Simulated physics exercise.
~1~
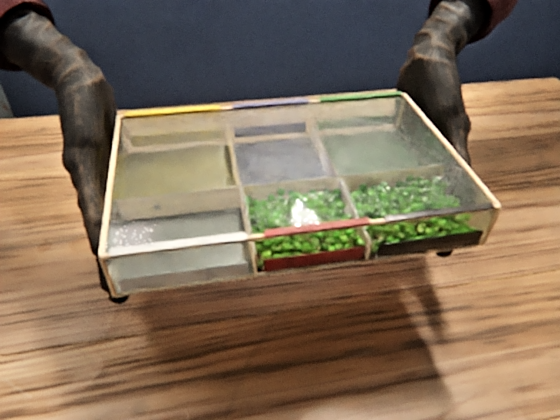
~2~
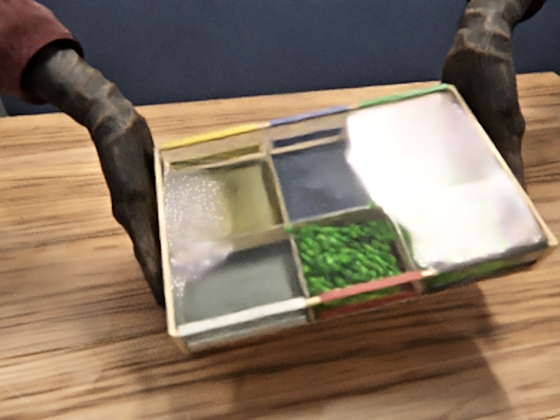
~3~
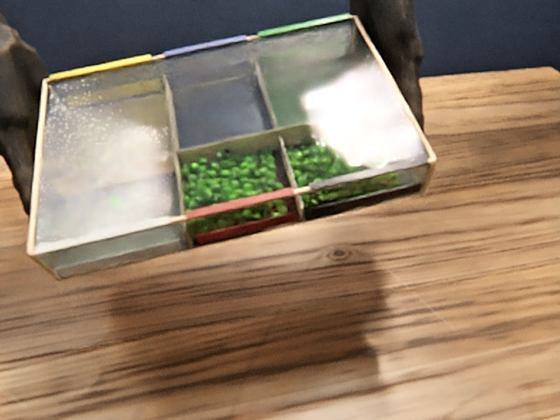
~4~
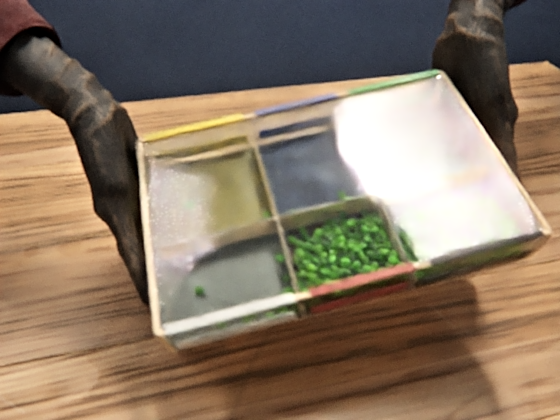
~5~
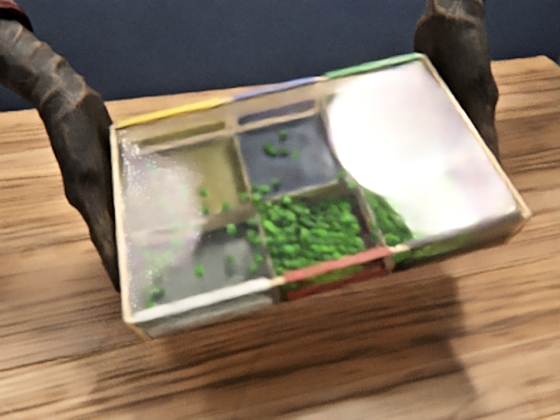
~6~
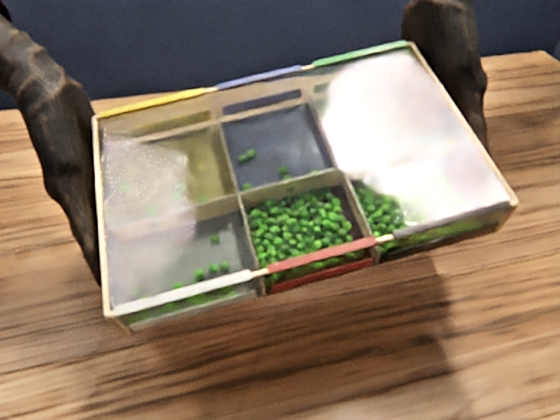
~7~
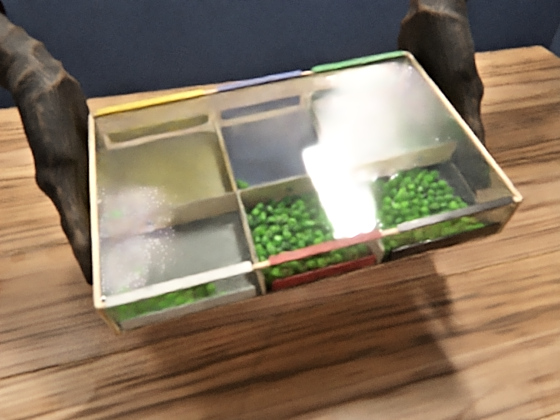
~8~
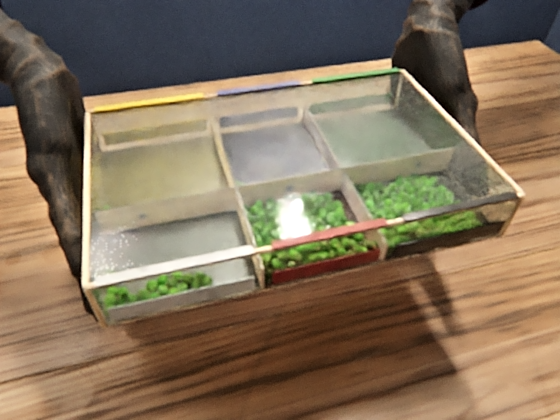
Two dark hands held a clear-lidded, divided box of green peas above a wooden table, tilted it and shook it, scattering some peas over the dividers, then levelled it, leaving most in the red and black compartments and a few in the white.
